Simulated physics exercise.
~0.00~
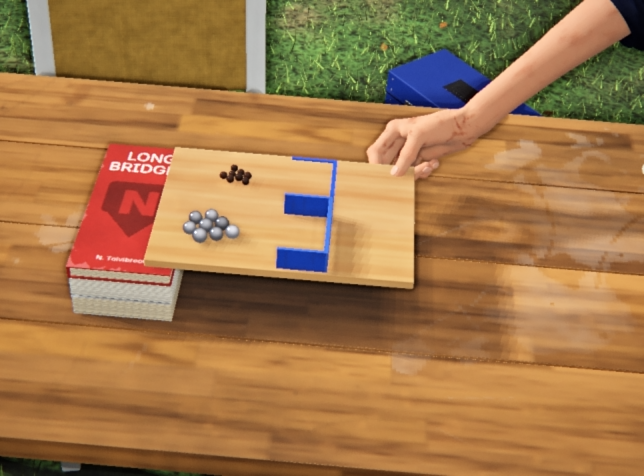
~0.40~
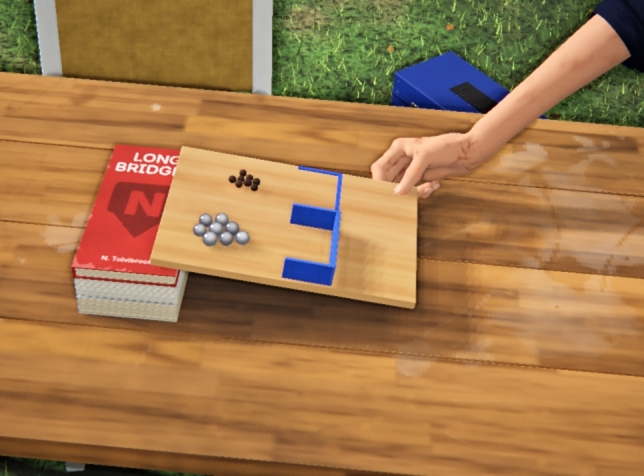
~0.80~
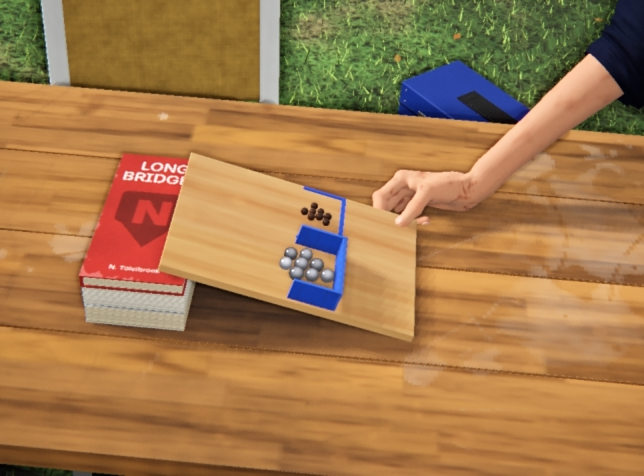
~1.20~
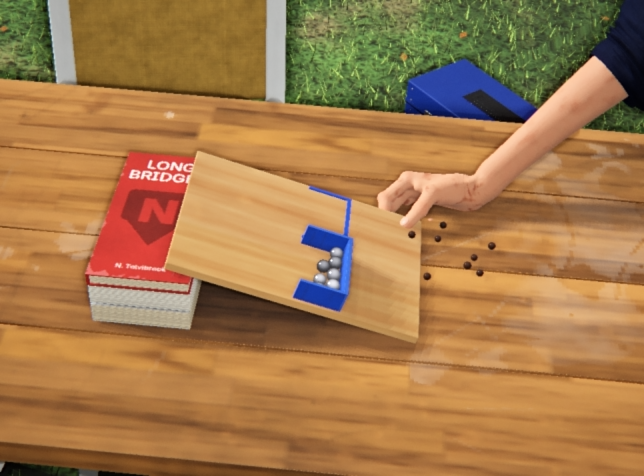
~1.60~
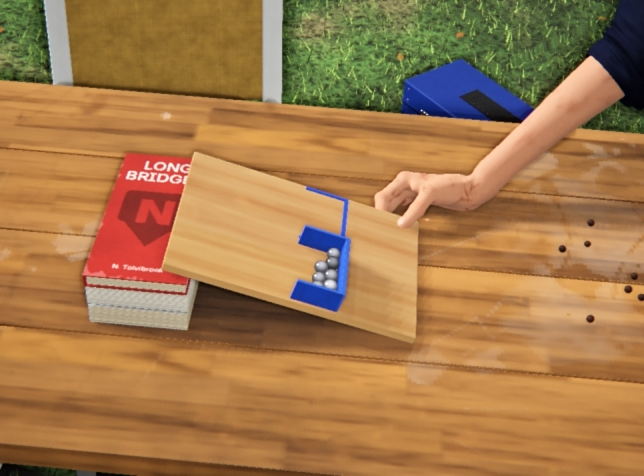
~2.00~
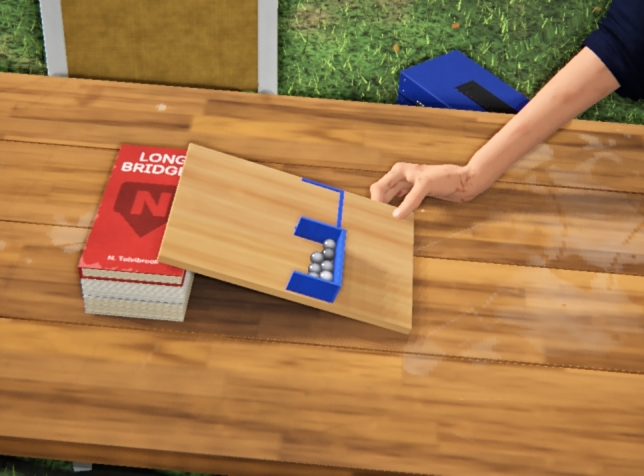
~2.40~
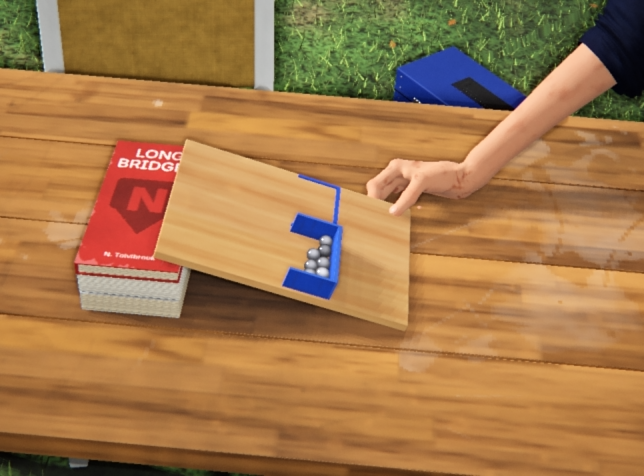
The video shows a hand lowering one end of a wooden board propped on red books until small dark balls and silvery balls roll right toward blue barriers. The dark balls pass theirs and roll off across the table out of view, while the silvery ones stay gathered behind theirs.
